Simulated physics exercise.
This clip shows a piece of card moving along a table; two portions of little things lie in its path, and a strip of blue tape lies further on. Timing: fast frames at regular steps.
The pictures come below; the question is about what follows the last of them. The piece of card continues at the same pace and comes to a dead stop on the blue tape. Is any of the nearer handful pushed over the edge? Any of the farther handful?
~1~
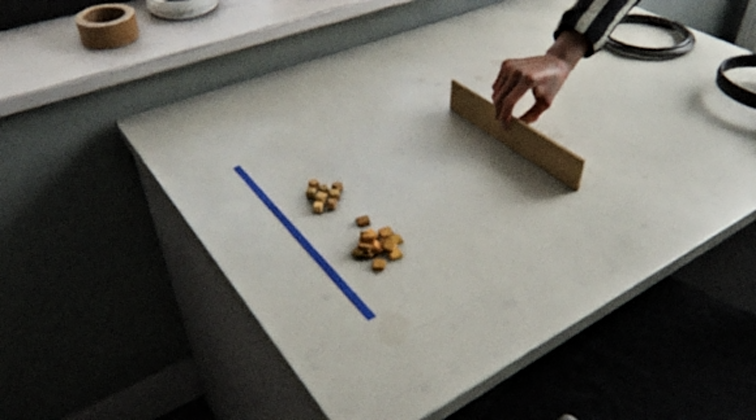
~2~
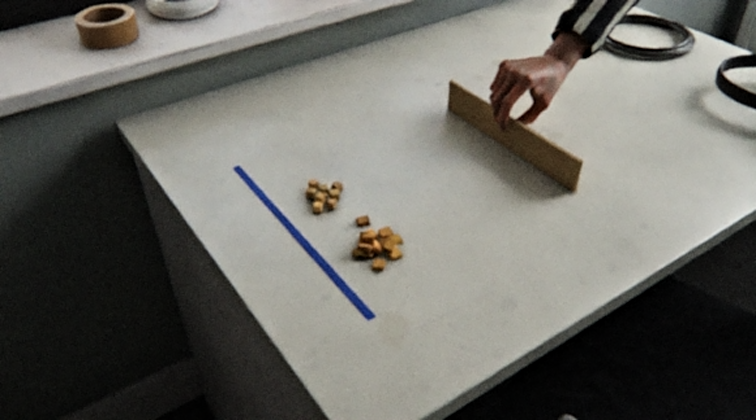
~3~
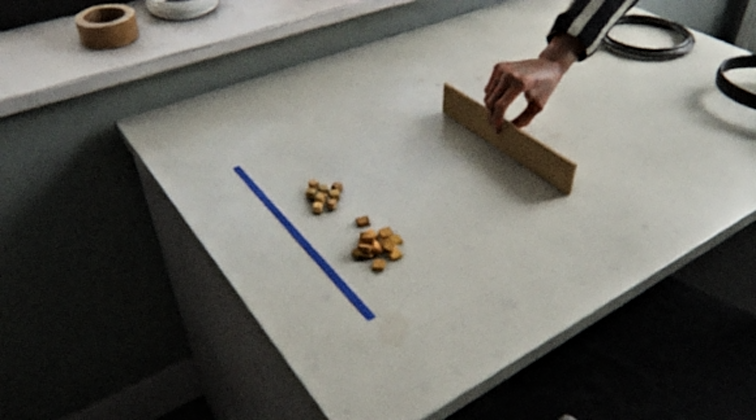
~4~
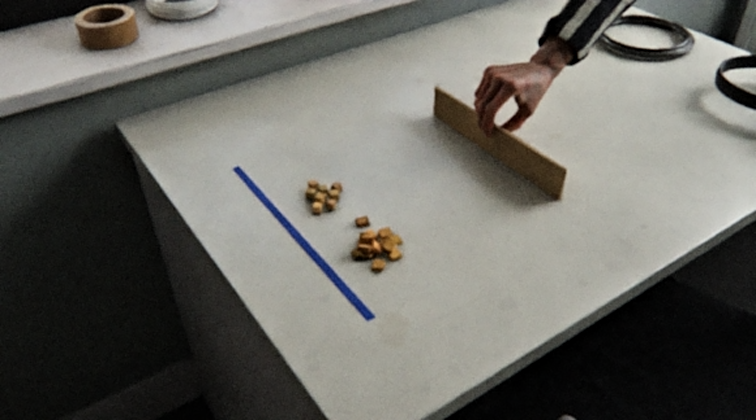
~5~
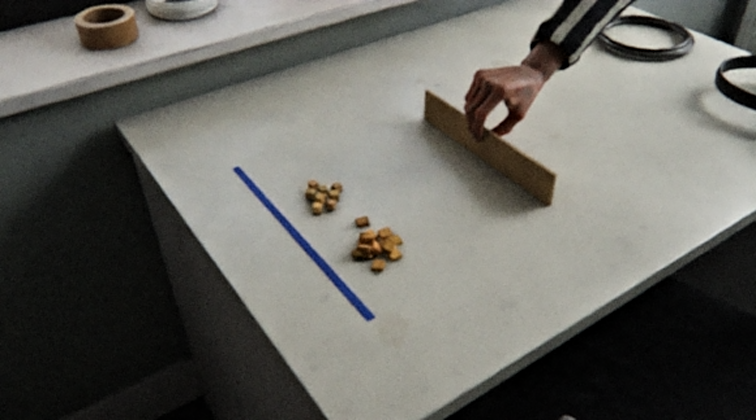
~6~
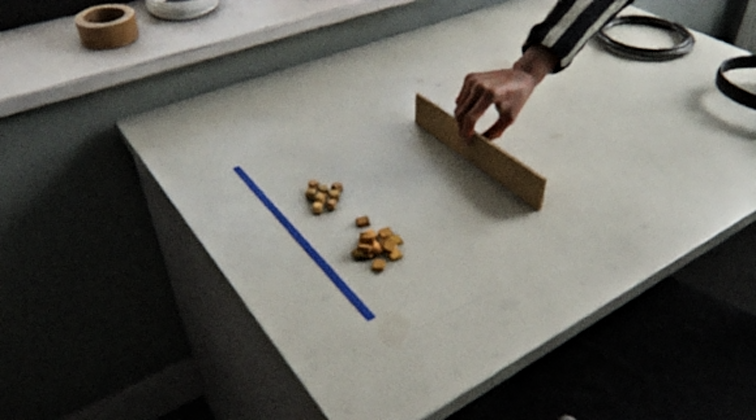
Nearer handful: Nothing spills off; farther handful: Nothing spills off.
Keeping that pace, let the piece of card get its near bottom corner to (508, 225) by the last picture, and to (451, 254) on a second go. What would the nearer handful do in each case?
The first time it holds its place; the next time it has bits go over.
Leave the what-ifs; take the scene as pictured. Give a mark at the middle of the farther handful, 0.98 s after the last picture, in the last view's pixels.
I'd mark it somewhere close to (261, 220).
Then, 0.48 s on from there, piece of card still moving, near (386, 169); nearer handful all on the table, its front near (358, 253); farther handful all on the table, its front near (318, 208).
Then, 0.98 s on from there, piece of card stopped at the blue tape; nearer handful all on the table, its front near (282, 289); farther handful all on the table, its front near (244, 210).
In the end, piece of card stopped at the blue tape; nearer handful all on the table, its front near (281, 290); farther handful all on the table, its front near (244, 210).
